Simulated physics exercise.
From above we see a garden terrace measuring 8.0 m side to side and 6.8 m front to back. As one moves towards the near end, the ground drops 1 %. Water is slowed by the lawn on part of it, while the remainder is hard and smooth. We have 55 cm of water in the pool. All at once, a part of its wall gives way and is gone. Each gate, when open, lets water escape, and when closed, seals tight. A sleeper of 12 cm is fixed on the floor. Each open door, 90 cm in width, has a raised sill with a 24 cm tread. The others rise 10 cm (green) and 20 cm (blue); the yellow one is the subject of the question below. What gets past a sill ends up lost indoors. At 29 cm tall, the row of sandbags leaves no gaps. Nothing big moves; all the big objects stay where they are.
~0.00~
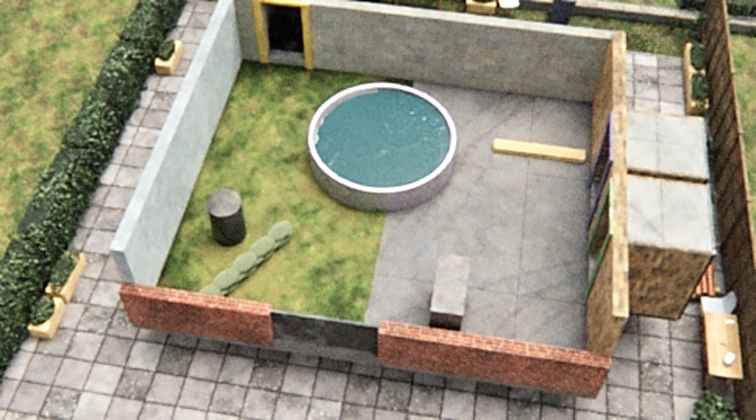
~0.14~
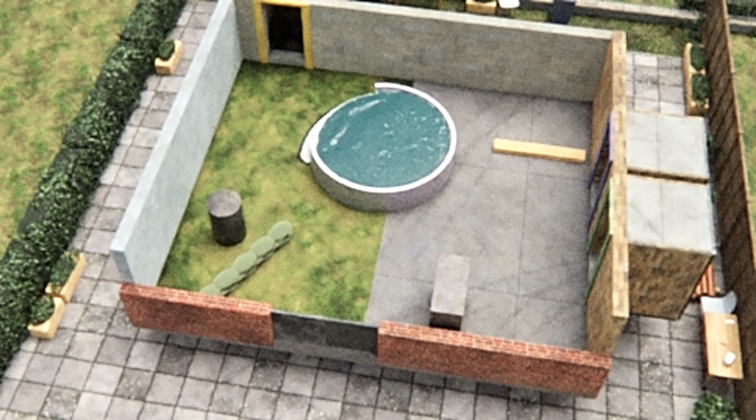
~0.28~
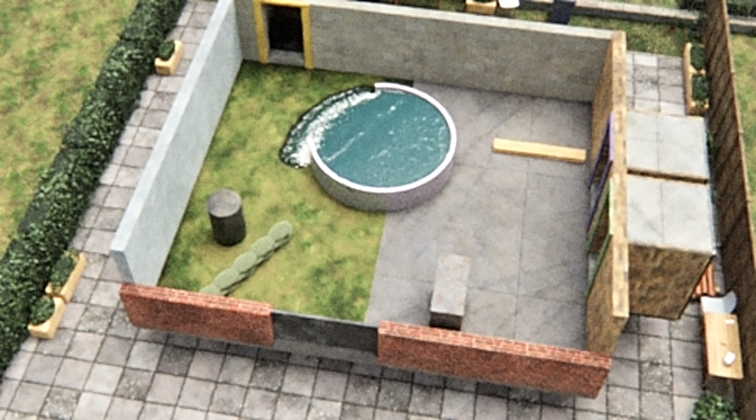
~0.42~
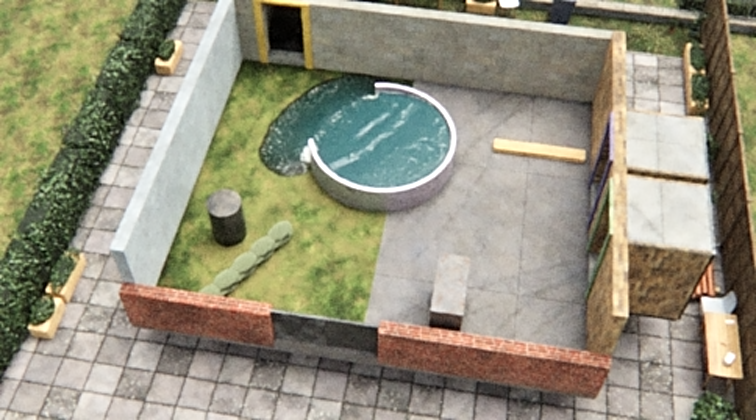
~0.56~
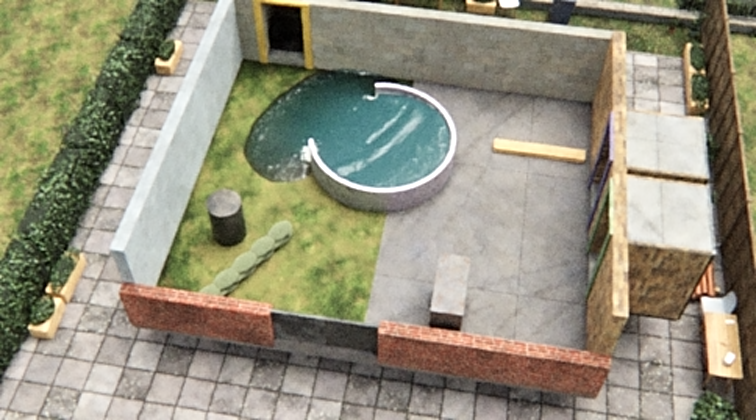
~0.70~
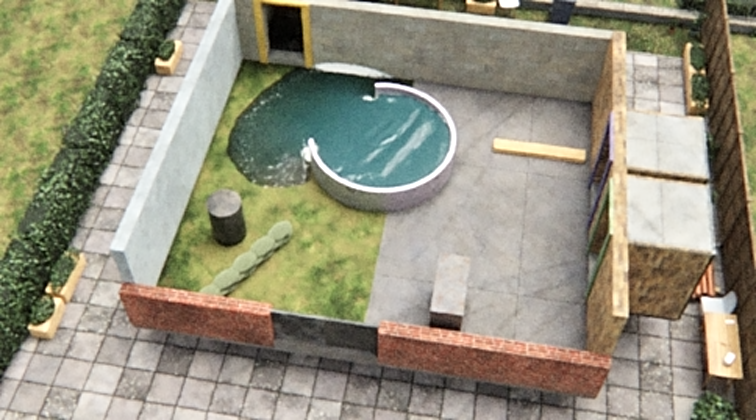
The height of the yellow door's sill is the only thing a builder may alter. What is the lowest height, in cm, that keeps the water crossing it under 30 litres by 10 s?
About 26 cm.
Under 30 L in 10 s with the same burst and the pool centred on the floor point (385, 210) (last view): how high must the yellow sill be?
Roughly 18 cm is needed.
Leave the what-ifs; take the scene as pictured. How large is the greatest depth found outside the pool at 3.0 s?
Max depth: Around 34 cm.
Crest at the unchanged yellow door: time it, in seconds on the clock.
It peaks around 2.8 s.
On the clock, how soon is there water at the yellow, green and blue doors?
So yellow is reached at 0.9 s, green is not in the 10 s, and blue is reached at 7.5 s.
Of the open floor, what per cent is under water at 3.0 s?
30 %.
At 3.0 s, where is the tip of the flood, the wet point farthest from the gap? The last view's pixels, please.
At about (174, 239).
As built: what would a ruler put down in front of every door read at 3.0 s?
Before yellow it's 33 cm, before green 0 cm, before blue 0 cm.
After 1.4 s water covers 20 % of the floor, deepest (26 cm) near (329, 121); 18 cm at the yellow door, 0 litres in over its 19 cm sill.
After 3.0 s water covers 30 % of the floor, deepest (34 cm) near (238, 73); 33 cm at the yellow door, 42 litres in over its 19 cm sill.
After 10.0 s water covers 80 % of the floor, deepest (18 cm) near (147, 309); 7 cm at the yellow door, 88 litres in over its 19 cm sill.
At the yellow door as built, the water arrived by 0.9 s and peaked near 34 cm at 2.8 s.
With a sill of 24 cm, 41 litres would have come in within the 10 s; with 28 cm, 21 litres. So under 30 litres takes about 26 cm.
